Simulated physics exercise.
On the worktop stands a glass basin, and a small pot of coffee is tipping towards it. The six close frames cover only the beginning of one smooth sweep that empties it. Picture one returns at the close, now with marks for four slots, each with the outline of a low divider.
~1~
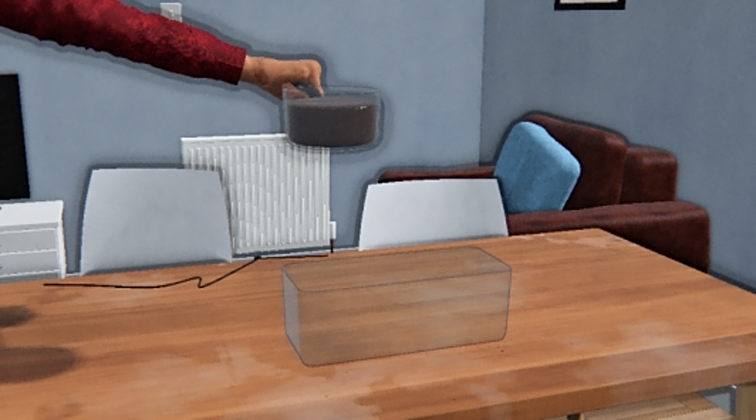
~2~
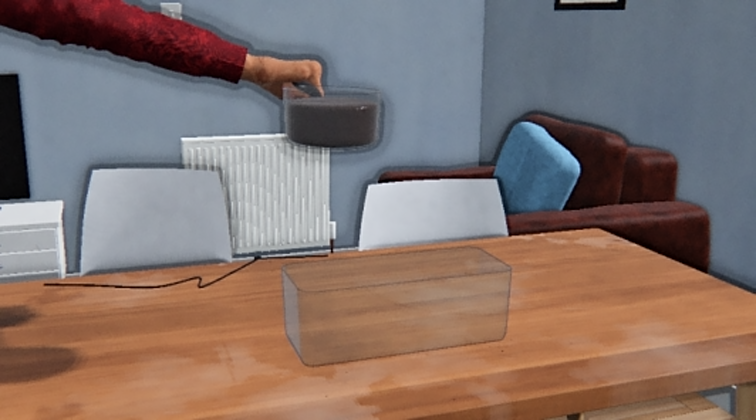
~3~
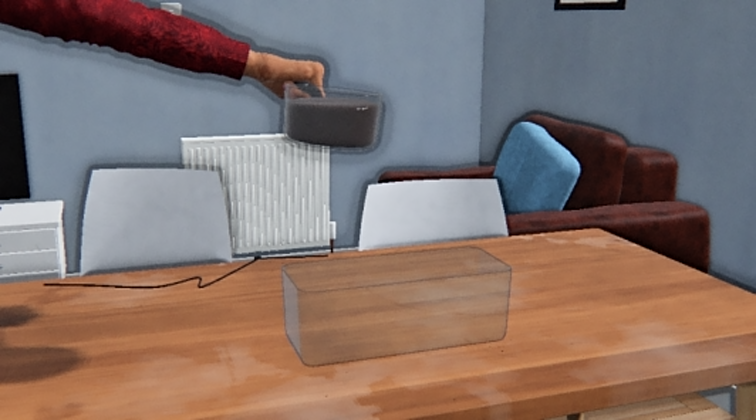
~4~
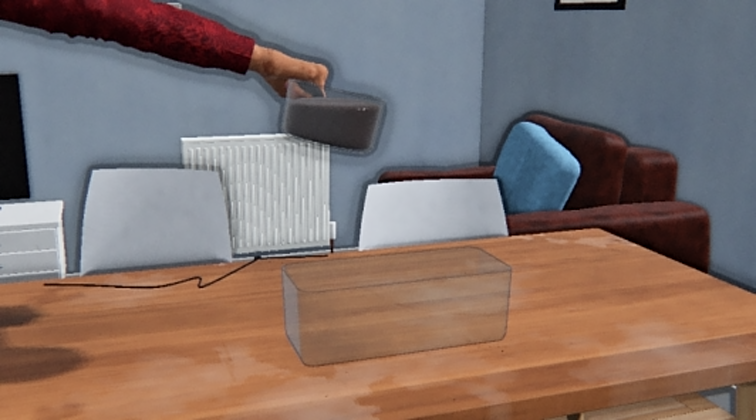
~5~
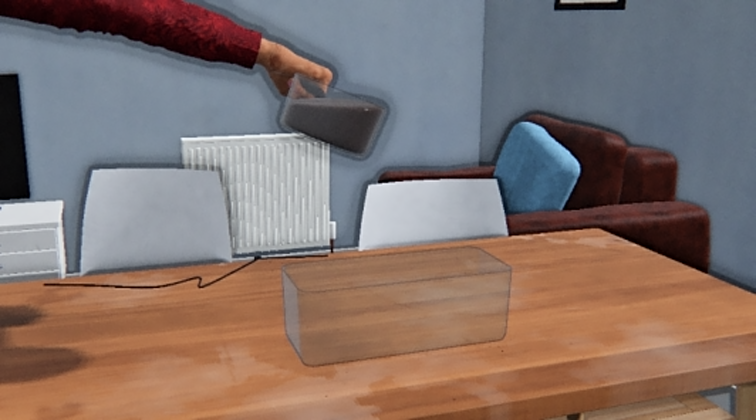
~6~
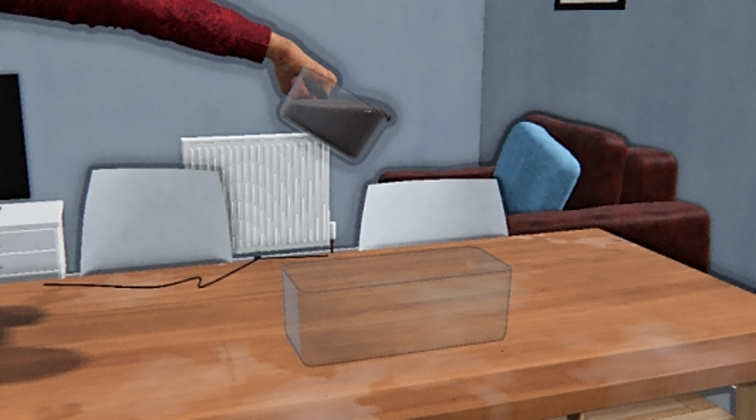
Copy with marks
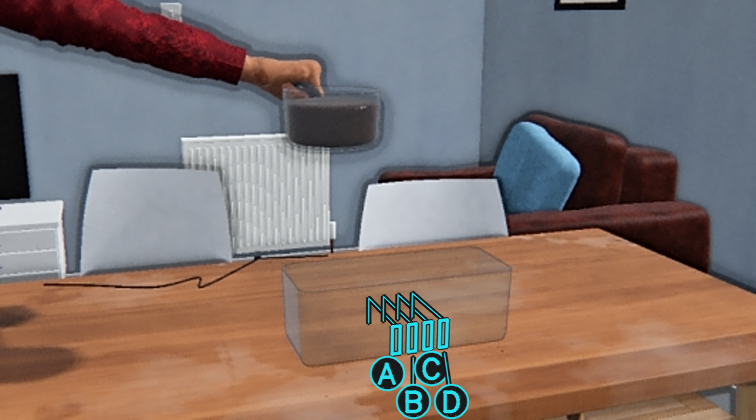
A small clear pot of dark liquid, held by a hand in a red sleeve above a glass basin on a wooden table, stays upright, then tilts gradually to the right until the liquid just passes its lip.
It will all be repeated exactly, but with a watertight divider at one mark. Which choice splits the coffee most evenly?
It is D.
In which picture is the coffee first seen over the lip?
In picture 6.
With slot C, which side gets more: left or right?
The right side.
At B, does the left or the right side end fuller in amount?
The right one.
On the marked copy, A at (397, 359); B at (413, 357); C at (428, 355); D at (444, 352).
Choosing A, about 8 % ends left of the wall and 89 % right of it; 3 % is lost outside.
Choosing B, about 10 % ends left of the wall and 87 % right of it; 3 % is lost outside.
Choosing C, about 21 % ends left of the wall and 77 % right of it.
Choosing D, about 50 % ends left of the wall and 48 % right of it.
